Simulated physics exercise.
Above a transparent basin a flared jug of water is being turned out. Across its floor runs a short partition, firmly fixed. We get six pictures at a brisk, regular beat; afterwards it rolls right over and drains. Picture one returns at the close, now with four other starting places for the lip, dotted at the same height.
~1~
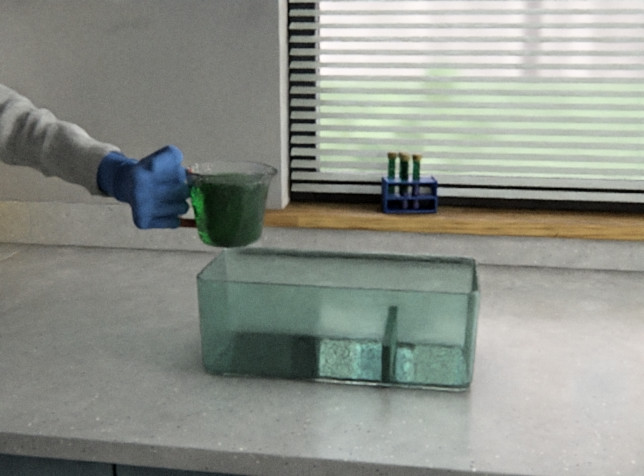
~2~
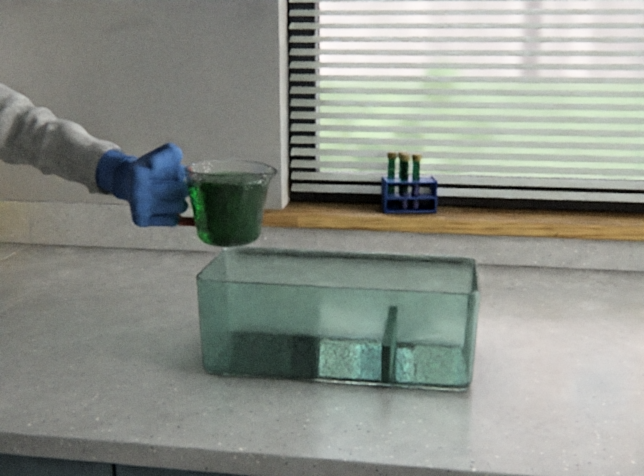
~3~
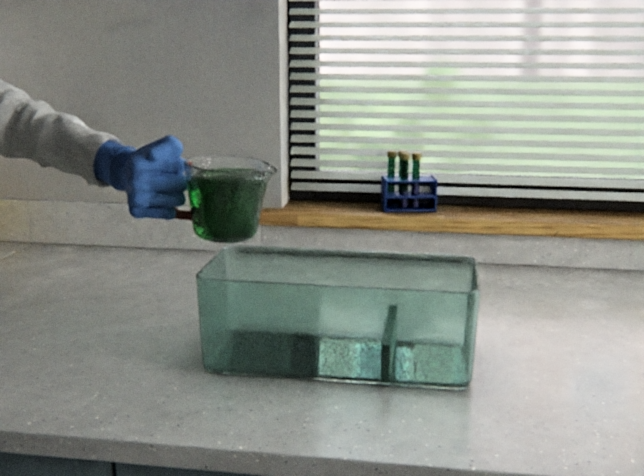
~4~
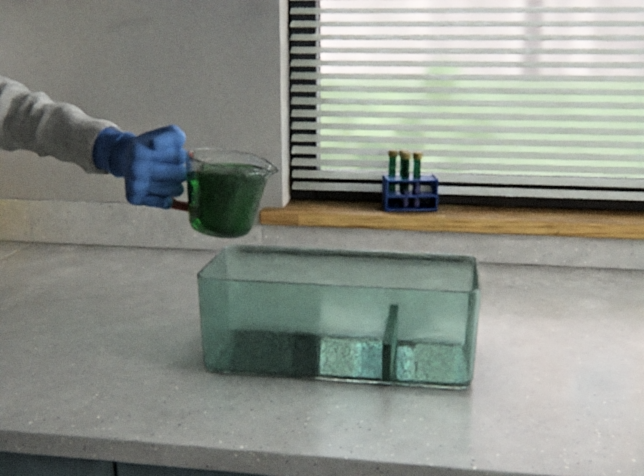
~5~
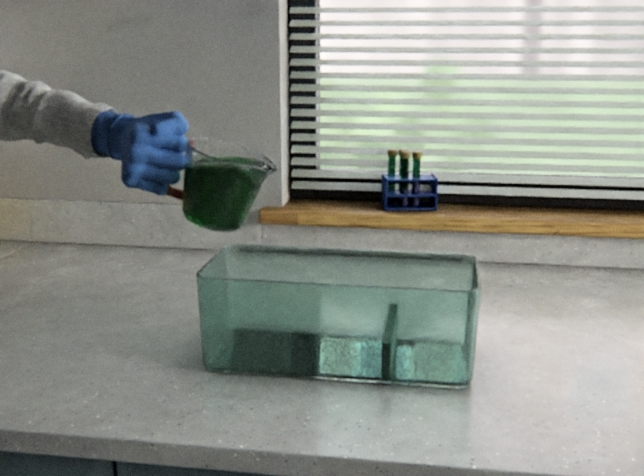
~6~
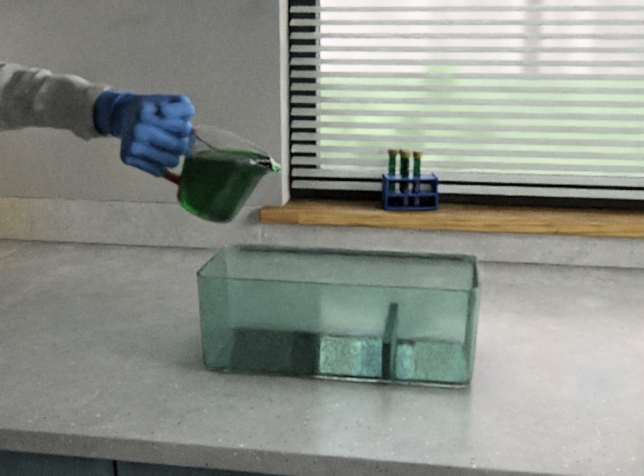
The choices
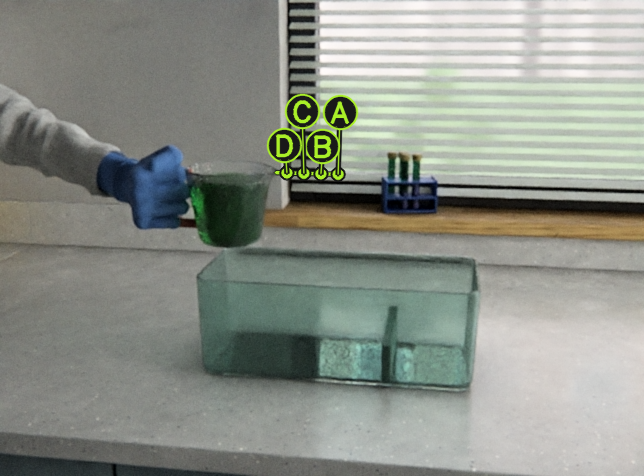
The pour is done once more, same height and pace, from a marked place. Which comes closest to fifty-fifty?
B works best here.
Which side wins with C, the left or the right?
The left side.
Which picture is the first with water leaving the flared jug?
Picture 6.
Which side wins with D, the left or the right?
More ends on the left.
On the marked copy, A at (338, 174); B at (320, 173); C at (303, 173); D at (286, 172).
Choosing A, about 12 % ends left of the wall and 87 % right of it.
Choosing B, about 45 % ends left of the wall and 54 % right of it.
Choosing C, about 91 % ends left of the wall and 7 % right of it.
Choosing D, about 93 % ends left of the wall and 5 % right of it.
